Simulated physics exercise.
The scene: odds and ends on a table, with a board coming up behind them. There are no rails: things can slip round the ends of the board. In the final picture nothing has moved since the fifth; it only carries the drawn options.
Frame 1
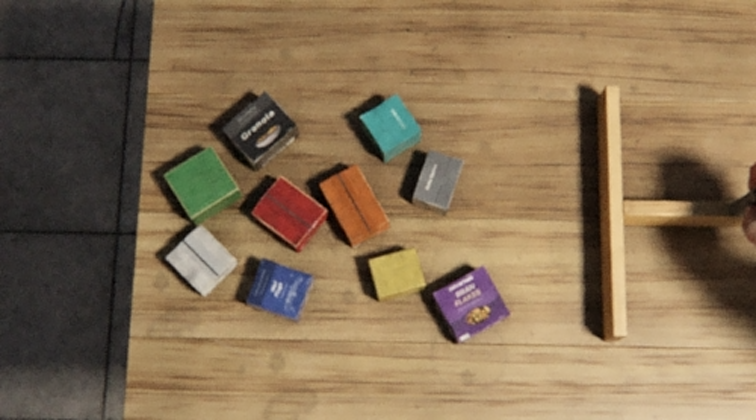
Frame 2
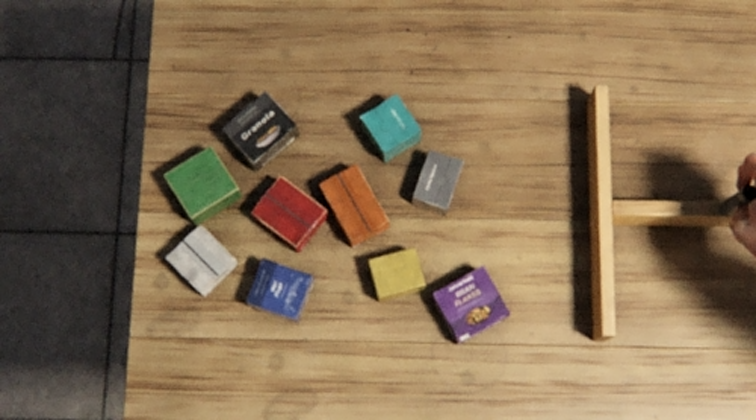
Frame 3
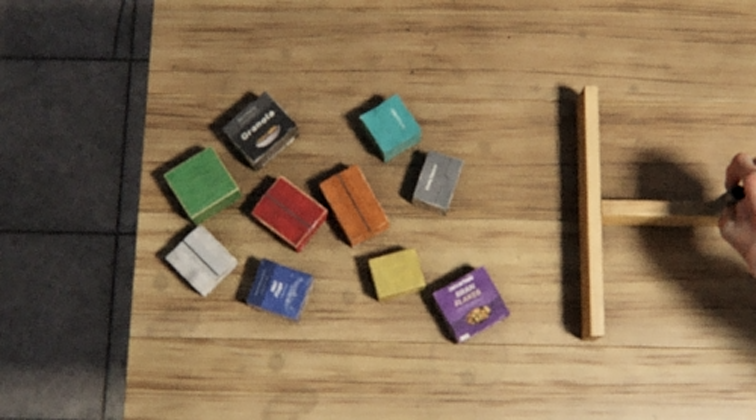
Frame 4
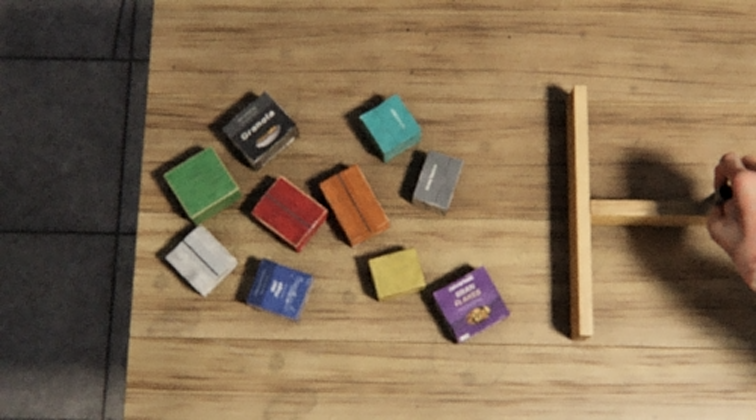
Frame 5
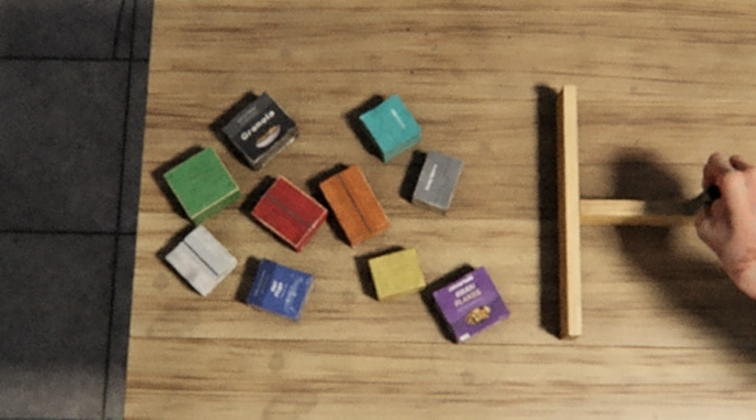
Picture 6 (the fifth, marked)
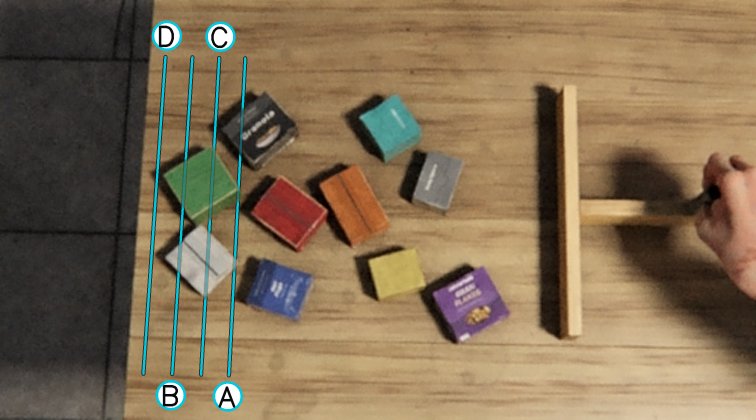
On a wooden table, a hand slides a T-shaped wooden board slowly left towards scattered colourful boxes, which stay still.
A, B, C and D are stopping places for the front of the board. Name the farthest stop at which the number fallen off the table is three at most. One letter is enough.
The farthest such stop is A.
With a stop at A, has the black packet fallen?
No.
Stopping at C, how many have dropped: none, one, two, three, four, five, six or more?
By then, five.
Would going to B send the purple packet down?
No.
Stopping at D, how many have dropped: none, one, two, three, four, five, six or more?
By then, six or more.
On the marked copy, A at (237, 211); B at (183, 210); C at (210, 211); D at (155, 210).
Taking A. A third of the way, board (451, 204); purple packet (404, 300); yellow block (380, 258).
Two thirds of the way, board (329, 202); green block (155, 178); white box (183, 266).
When it is over, board (238, 200); green block over the edge; white box over the edge; three fallen.
As for the rest, B drops six; C drops five; D drops ten.
